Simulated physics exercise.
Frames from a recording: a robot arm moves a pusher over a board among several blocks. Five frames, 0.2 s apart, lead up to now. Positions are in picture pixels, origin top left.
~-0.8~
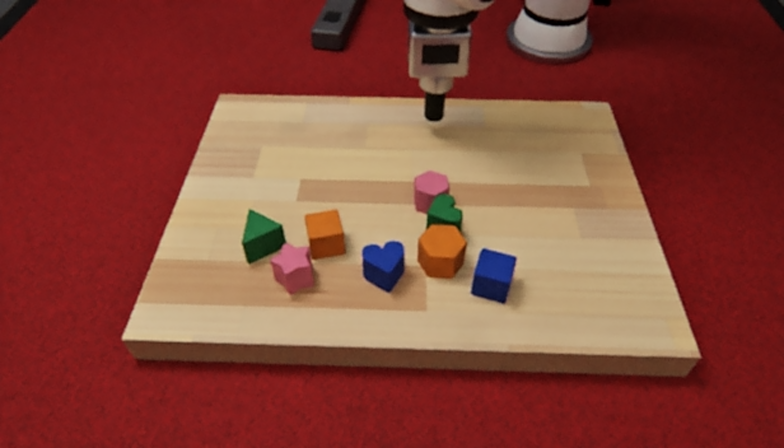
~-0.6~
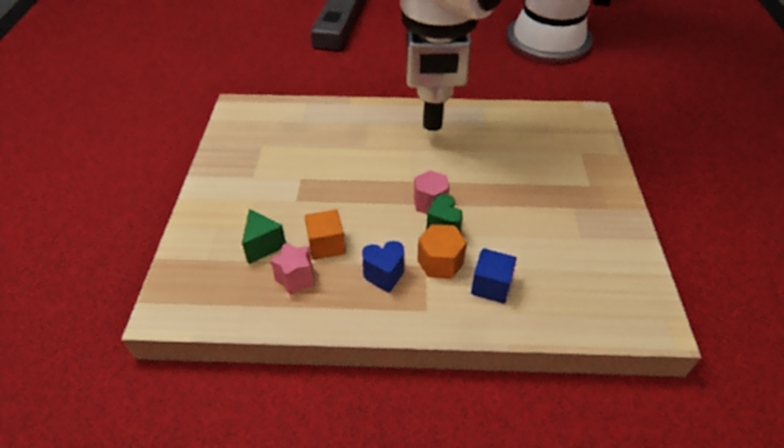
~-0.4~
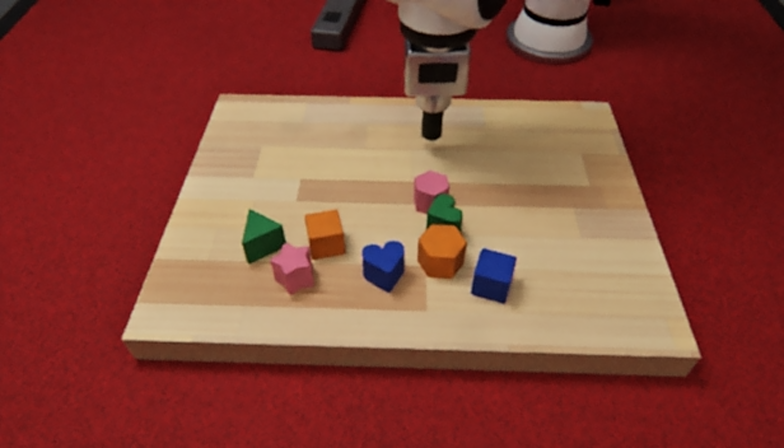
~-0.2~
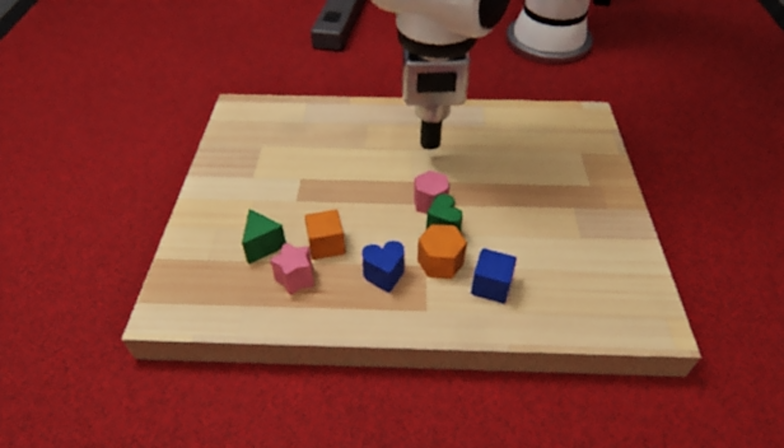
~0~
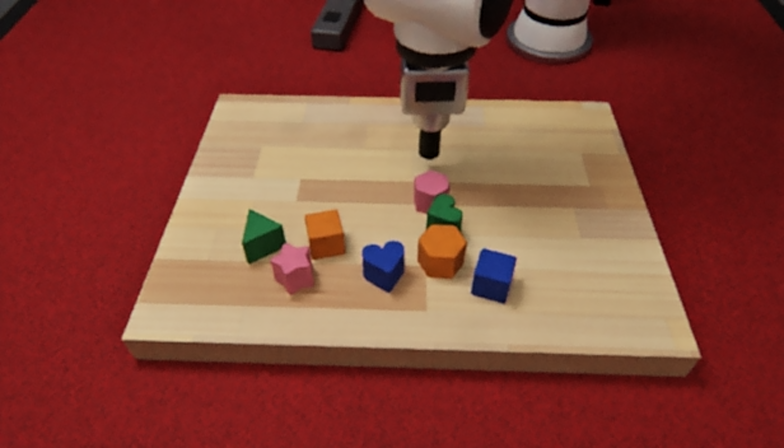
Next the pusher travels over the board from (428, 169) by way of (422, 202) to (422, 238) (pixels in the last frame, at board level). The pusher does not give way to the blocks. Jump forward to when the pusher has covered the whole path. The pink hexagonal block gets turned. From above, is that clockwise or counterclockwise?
It spins against the clock.
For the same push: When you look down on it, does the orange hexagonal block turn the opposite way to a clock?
That would be a no.
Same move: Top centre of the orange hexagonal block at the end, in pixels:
Its top centre is at about (456, 262).
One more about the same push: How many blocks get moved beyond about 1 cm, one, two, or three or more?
I'd put the number at three or more.
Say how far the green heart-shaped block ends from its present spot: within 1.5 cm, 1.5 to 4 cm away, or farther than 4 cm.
My answer is that it shifts over 4 cm.
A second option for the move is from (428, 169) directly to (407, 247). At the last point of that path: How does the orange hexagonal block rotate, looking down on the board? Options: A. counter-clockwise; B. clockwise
B (clockwise)
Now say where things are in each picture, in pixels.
In the first frame, lower end of the pusher (434, 116), tops of blocks, pink hexagonal block (432, 182), orange hexagonal block (443, 240), green heart-shaped block (446, 207), blue square block (496, 264).
In the second frame, pusher (433, 125), blocks as before.
In the third frame, pusher (432, 135), blocks as before.
In the fourth frame, pusher (430, 144), blocks as before.
In the fifth frame, pusher (429, 153), pink hexagonal block (432, 182), orange hexagonal block (443, 240), green heart-shaped block (446, 207), blue square block (496, 264).
On the path given first. One third of the way, pusher (425, 174); pink hexagonal block (431, 189); green heart-shaped block (449, 213).
Two thirds of the way, pusher (422, 198); pink hexagonal block (439, 212), turned 35° anticlockwise; orange hexagonal block (446, 247), turned 20° clockwise; green heart-shaped block (469, 224).
At the end, pusher (423, 223); pink hexagonal block (449, 230), turned 75° anticlockwise; orange hexagonal block (456, 262), turned 50° clockwise; green heart-shaped block (484, 227), turned 25° anticlockwise; blue square block (500, 267).
